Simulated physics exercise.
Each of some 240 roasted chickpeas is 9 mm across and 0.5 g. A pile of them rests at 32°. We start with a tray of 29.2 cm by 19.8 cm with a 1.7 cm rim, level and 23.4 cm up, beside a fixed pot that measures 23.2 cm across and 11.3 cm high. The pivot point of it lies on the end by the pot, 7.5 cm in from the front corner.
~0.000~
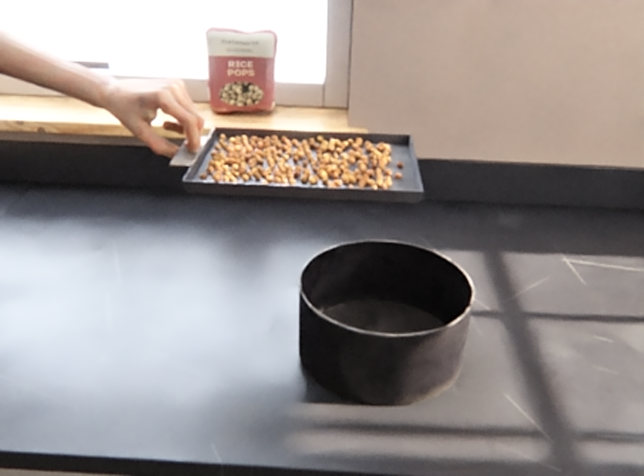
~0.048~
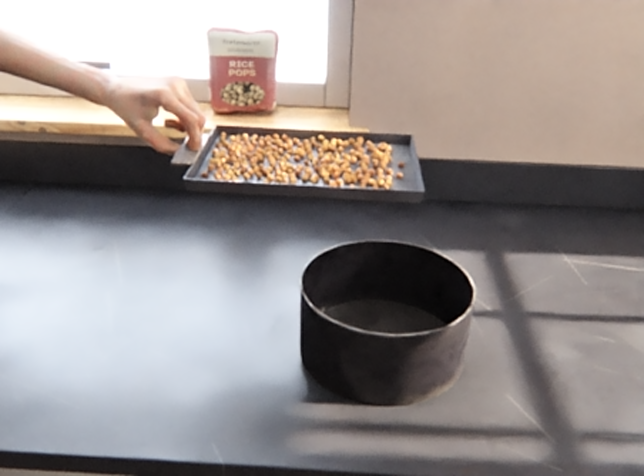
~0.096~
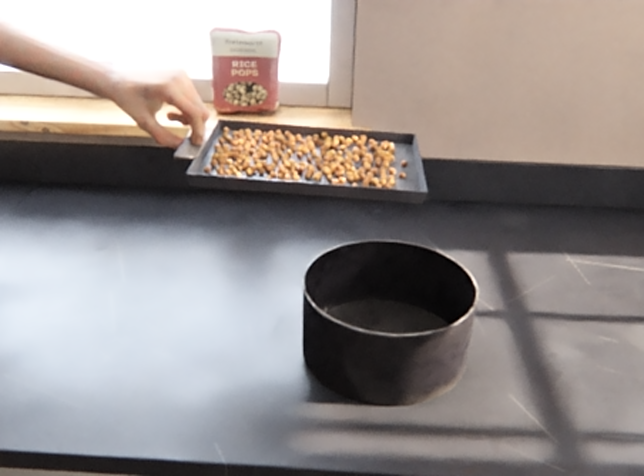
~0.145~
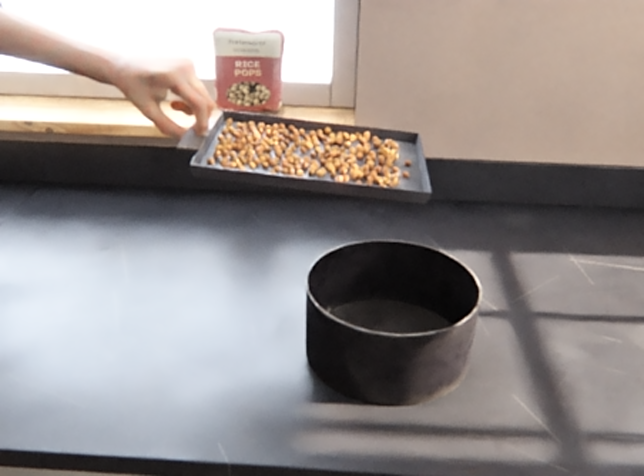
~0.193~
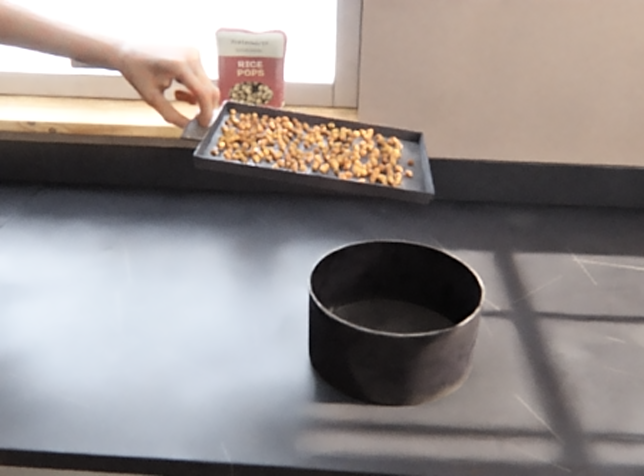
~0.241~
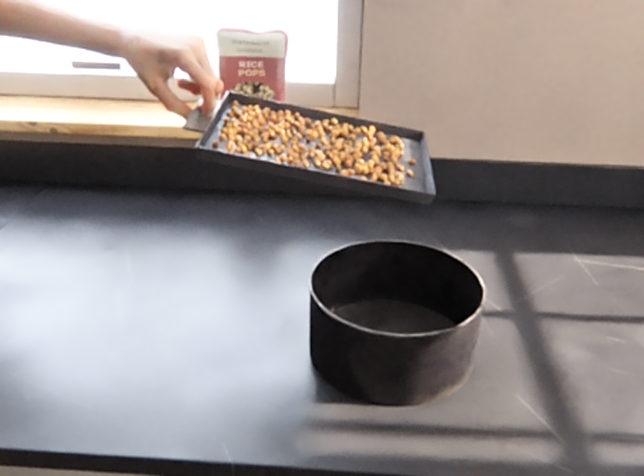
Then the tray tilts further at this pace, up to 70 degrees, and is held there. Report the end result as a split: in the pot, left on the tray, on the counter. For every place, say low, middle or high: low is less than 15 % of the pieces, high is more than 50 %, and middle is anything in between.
Here is the split: Pot: Low; left on the tray: High; counter: Low.
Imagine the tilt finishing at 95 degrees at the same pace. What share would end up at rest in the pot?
That comes out at some 70 per cent.
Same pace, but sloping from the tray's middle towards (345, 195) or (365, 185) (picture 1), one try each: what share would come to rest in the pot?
The share comes to about 5 in a hundred, then about 5 in a hundred.
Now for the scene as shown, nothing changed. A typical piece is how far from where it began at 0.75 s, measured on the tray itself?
Roughly 10 cm.
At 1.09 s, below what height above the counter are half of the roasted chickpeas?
Roughly 28 centimetres.
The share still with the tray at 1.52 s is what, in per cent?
Some 90 per cent of the load.
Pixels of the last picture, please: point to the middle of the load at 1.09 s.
Approx. (418, 155).
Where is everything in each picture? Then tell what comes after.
In the first picture, tray tilt 0 degrees, front corners at (185, 180) and (420, 190); middle of the pieces at (295, 159); pot at (386, 282).
In the second picture, tray tilt 1 degrees, front corners at (187, 178) and (422, 190); middle of the pieces at (297, 158).
In the third picture, tray tilt 2 degrees, front corners at (189, 172) and (425, 191); middle of the pieces at (299, 155).
In the fourth picture, tray tilt 5 degrees, front corners at (193, 164) and (428, 191), lowest corner right front; middle of the pieces at (303, 150).
In the fifth picture, tray tilt 7 degrees, front corners at (197, 155) and (432, 192), lowest corner right front; middle of the pieces at (307, 145).
In the sixth picture, tray tilt 10 degrees, front corners at (199, 146) and (433, 193), lowest corner right front; middle of the pieces at (309, 140); pot at (396, 282). The tray's pace is about 55 degrees a second.
Then, at 0.75 s, tilt 39 degrees; the tray holds 100 %, the pot 0 %.
After 1.09 s, tilt 58 degrees; the tray holds 95 %, the pot 0 %.
After 1.52 s, tilt 70 degrees; the tray holds 90 %, the pot 5 %.
In the end, at 2.0 s, pot 10 %, tray 90 %, counter 5 %.
